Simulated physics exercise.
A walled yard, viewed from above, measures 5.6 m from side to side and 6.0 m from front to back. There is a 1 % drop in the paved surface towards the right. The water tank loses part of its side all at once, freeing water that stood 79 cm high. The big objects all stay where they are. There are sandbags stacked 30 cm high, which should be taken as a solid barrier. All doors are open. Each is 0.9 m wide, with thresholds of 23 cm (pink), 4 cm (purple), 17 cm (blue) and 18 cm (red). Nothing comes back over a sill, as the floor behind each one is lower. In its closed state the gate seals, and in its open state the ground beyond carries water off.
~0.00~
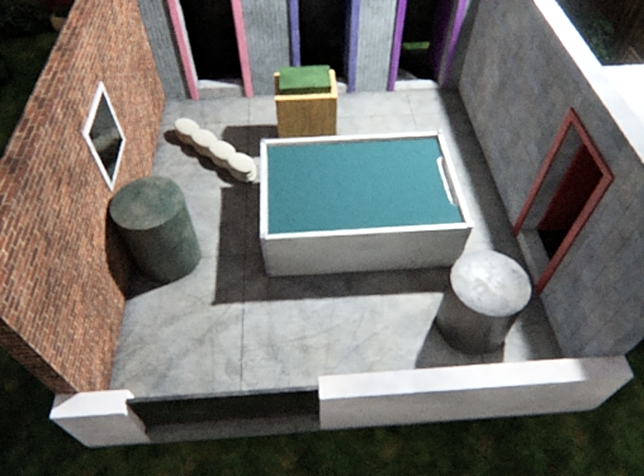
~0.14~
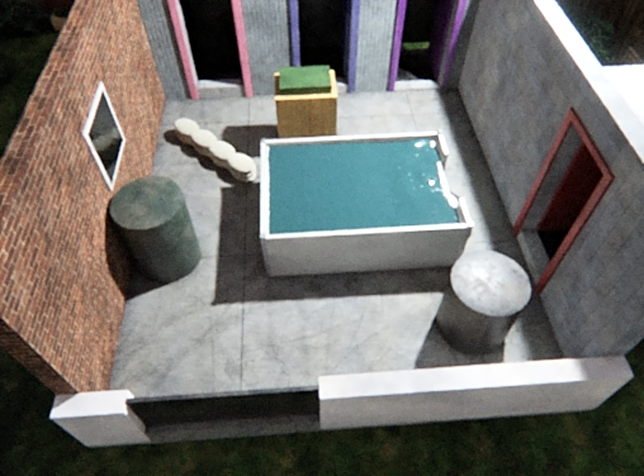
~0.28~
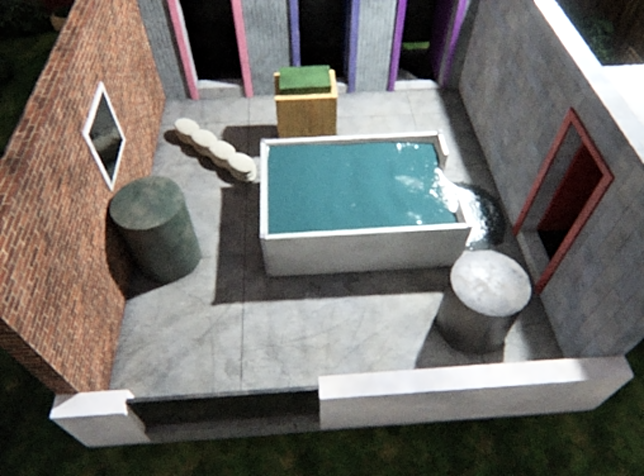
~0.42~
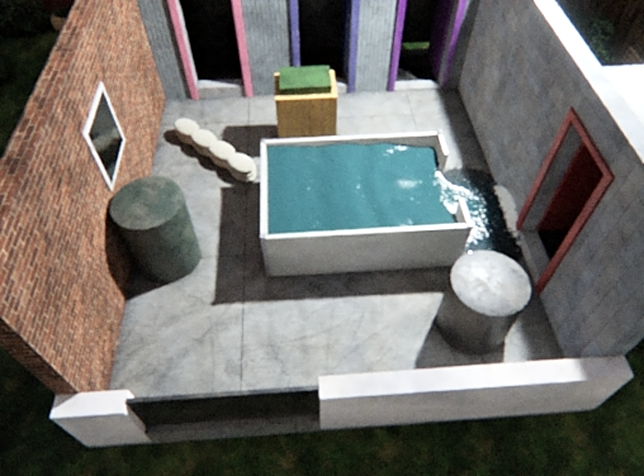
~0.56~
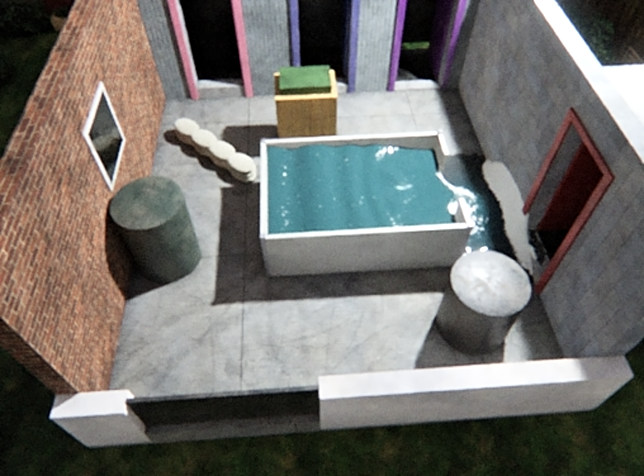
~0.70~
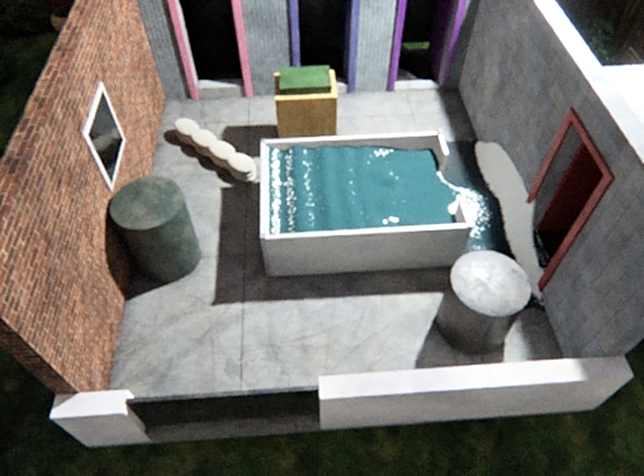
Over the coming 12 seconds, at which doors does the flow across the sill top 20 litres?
At the pink door the amount will not overshoot the limit, at the purple door the amount will overshoot the limit, at the blue door the amount will not overshoot the limit, at the red door the amount will overshoot the limit.
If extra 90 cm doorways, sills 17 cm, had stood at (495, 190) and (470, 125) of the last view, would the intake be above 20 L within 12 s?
The first door gets there and the second falls short.
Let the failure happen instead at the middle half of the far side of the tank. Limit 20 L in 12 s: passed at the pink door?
So, pink door: Within bounds.
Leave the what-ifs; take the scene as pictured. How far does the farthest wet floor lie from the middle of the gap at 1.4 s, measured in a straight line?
3.2 m.
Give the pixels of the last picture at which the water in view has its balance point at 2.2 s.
It lies at roughly (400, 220) in pixels.
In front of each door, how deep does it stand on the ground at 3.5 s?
Door by door, in cm: Pink reads 3, purple reads 21, blue reads 10, red reads 20.
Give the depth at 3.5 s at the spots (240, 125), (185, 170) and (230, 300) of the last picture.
Spot by spot: Some 2, 0, then 3 cm.
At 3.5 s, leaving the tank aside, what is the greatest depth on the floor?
Depth max: Approx. 34 cm.
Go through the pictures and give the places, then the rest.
Still water, 79 cm deep, in the water tank at (359, 184), in the first frame.
The front is at a hidden place, 0.5 m from the gap at (443, 204); 0.3 m2 of floor is under water; 79 cm left at the back of the water tank, in the second frame.
Water pours out at (443, 205) and has run 0.9 m, to (491, 201); typically 13 cm deep outside, 79 cm at the water tank's back, in the third frame.
The front is at a hidden place, 1.3 m from the gap at (443, 205); 1.7 m2 of floor is under water; 79 cm left at the back of the water tank, in the fourth frame.
Water pours out at (443, 205) and has run 1.6 m, to a hidden place; typically 9 cm deep outside, 78 cm at the water tank's back, in the fifth frame.
Water pours out at (444, 204) and has run 2.0 m, to (543, 306); typically 8 cm deep outside, 71 cm at the water tank's back, in the sixth frame.
After 1.4 s water covers 25 % of the floor and is deepest (59 cm) near (507, 215); pink door not reached, purple door 7 cm at the sill, 1 L in, blue door not reached, red door 30 cm at the sill, 31 L in.
After 2.2 s water covers 35 % of the floor and is deepest (50 cm) near (496, 215); pink door not reached, purple door 20 cm at the sill, 89 L in, blue door 4 cm at the sill, 0 L in, red door 27 cm at the sill, 81 L in.
After 3.5 s water covers 65 % of the floor and is deepest (34 cm) near (496, 215); pink door 3 cm at the sill, 0 L in, purple door 21 cm at the sill, 274 L in, blue door 10 cm at the sill, 0 L in, red door 20 cm at the sill, 120 L in.
After 7.0 s water covers 95 % of the floor and is deepest (24 cm) near (507, 215); pink door 8 cm at the sill, 0 L in, purple door 13 cm at the sill, 519 L in, blue door 6 cm at the sill, 0 L in, red door 13 cm at the sill, 143 L in.
After 12.0 s water covers 95 % of the floor and is deepest (16 cm) near (412, 394); pink door 9 cm at the sill, 0 L in, purple door 11 cm at the sill, 668 L in, blue door 7 cm at the sill, 0 L in, red door 9 cm at the sill, 144 L in.
